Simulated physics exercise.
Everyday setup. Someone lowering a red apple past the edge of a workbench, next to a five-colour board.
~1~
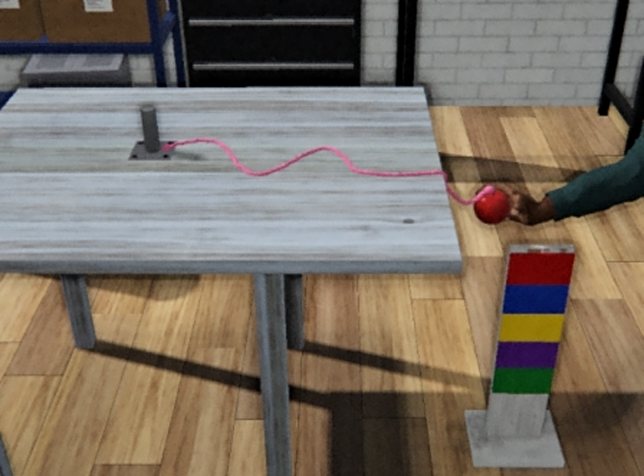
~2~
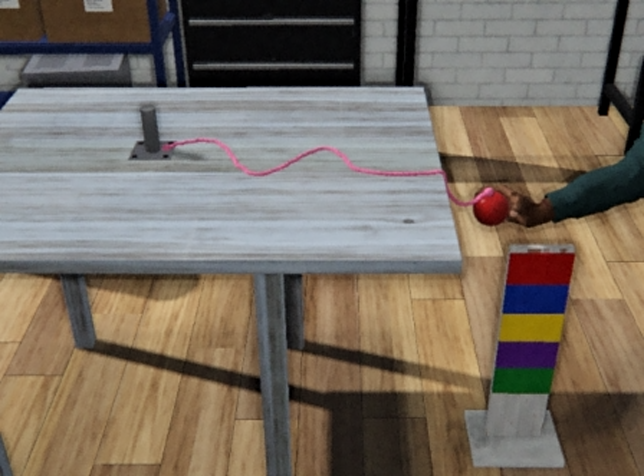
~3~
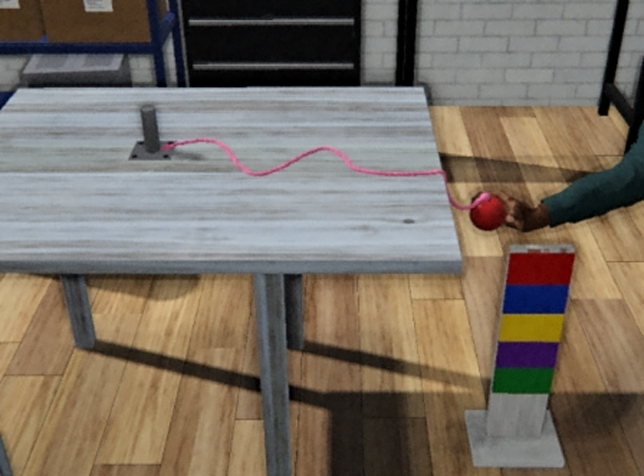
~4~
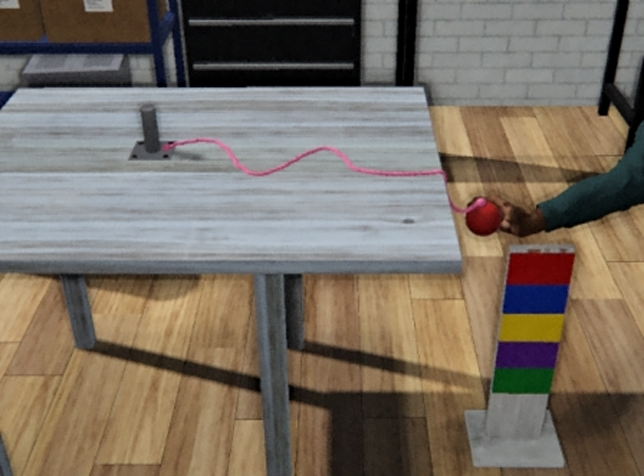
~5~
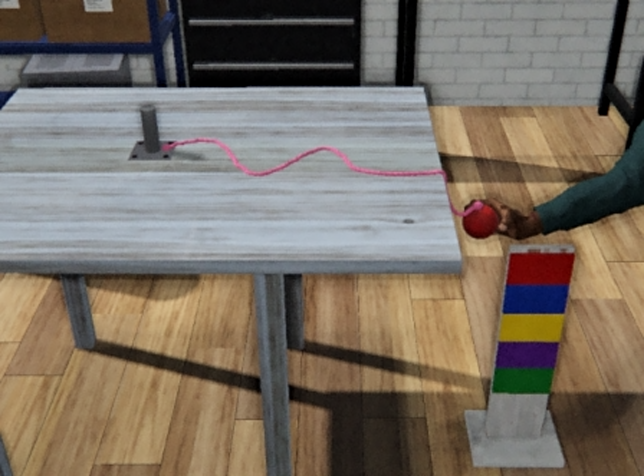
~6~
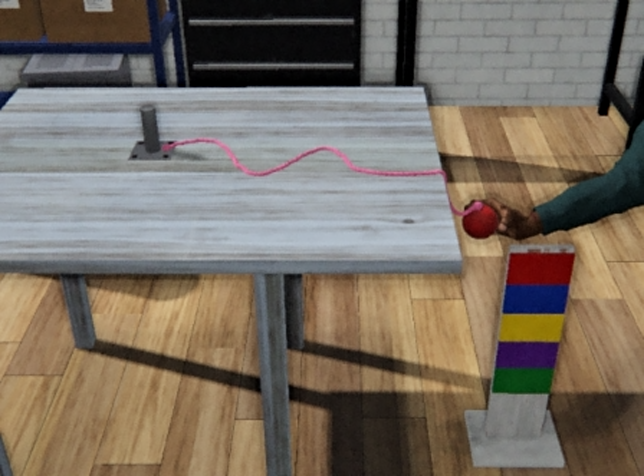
Beside a wooden table, a hand lowers a red ball tied to a pink cord slightly.
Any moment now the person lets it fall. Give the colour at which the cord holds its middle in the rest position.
The cord holds it at yellow.
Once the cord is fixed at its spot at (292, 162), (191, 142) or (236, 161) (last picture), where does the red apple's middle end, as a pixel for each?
Try one gives (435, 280), try two (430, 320), and try three (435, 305).
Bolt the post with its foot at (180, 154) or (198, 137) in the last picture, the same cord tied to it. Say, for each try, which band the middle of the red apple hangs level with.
Try one - purple; try two - purple.
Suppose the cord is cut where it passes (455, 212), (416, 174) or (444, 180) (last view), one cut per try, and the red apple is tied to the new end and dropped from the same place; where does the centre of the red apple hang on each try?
In turn, (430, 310) for the first, (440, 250) for the second and (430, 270) for the third.
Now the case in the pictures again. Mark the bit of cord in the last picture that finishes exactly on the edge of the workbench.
(350, 164).
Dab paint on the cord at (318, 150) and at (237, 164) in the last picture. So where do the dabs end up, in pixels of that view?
They go to (391, 163) and to (278, 156).
Soon after, apple near (439, 309); level with blue.
After that, apple near (416, 325); level with yellow.
In the end, apple near (430, 327); level with yellow. Its middle rests at the yellow band.
